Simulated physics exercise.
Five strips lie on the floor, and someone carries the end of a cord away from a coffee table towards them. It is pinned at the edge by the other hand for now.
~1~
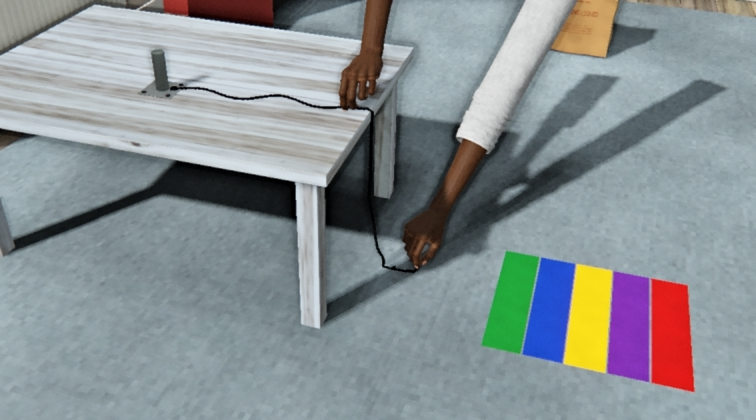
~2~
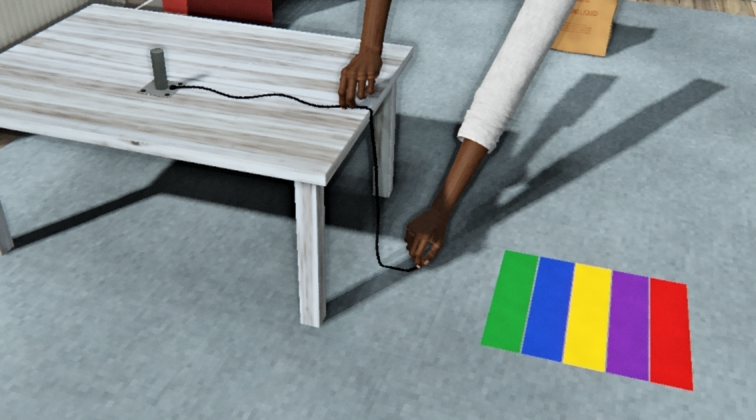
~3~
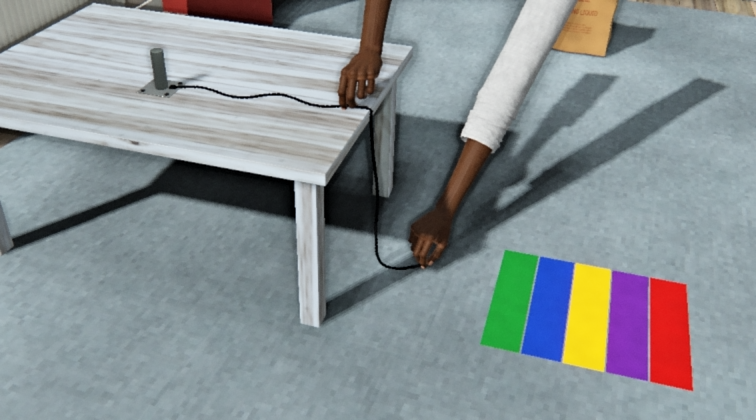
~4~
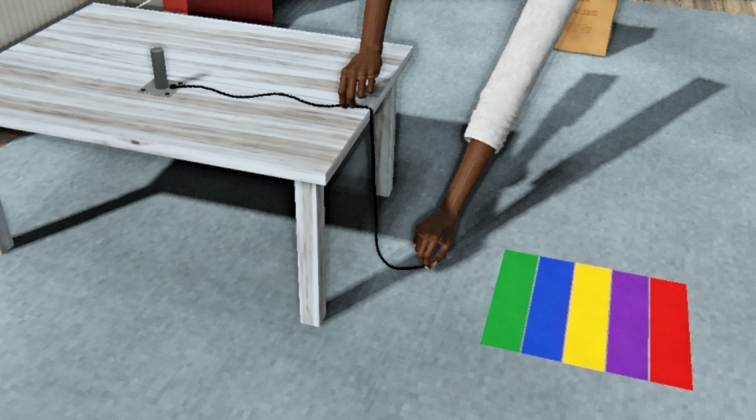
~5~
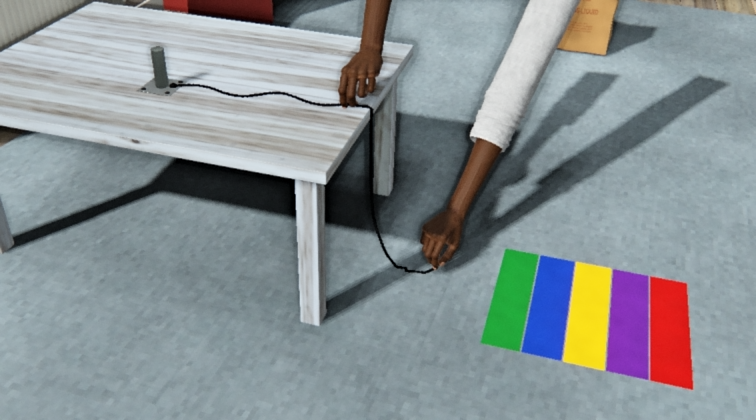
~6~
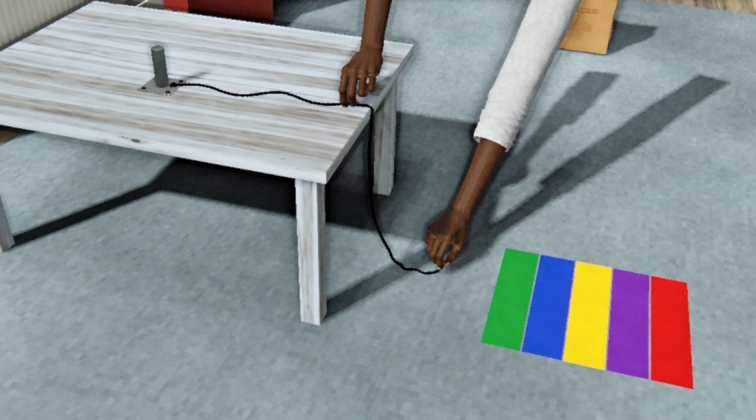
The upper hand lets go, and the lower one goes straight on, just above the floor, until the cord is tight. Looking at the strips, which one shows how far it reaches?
The blue strip shows it.
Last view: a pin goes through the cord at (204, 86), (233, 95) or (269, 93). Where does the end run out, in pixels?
The three spots are (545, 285), (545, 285) and (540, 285), in that order.
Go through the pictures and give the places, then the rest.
The first picture shows end (420, 263); green (505, 330); blue (545, 339); yellow (587, 348); purple (629, 357); red (672, 366).
The second picture shows end (422, 263); cord through (204, 89) (267, 95) (335, 107) (374, 145) (378, 205) (380, 263).
The third picture shows end (426, 264).
The fourth picture shows end (431, 264); cord through (205, 88) (267, 95) (335, 106) (373, 144) (375, 204) (385, 262).
The fifth picture shows end (438, 264).
The sixth picture shows end (443, 265); cord through (205, 86) (268, 93) (336, 105) (370, 142) (371, 202) (393, 260).
Soon after, end near (478, 272); short of the strips.
Then, end near (522, 281); over green.
At full stretch, end near (550, 286); over blue. It gets as far as the blue strip.
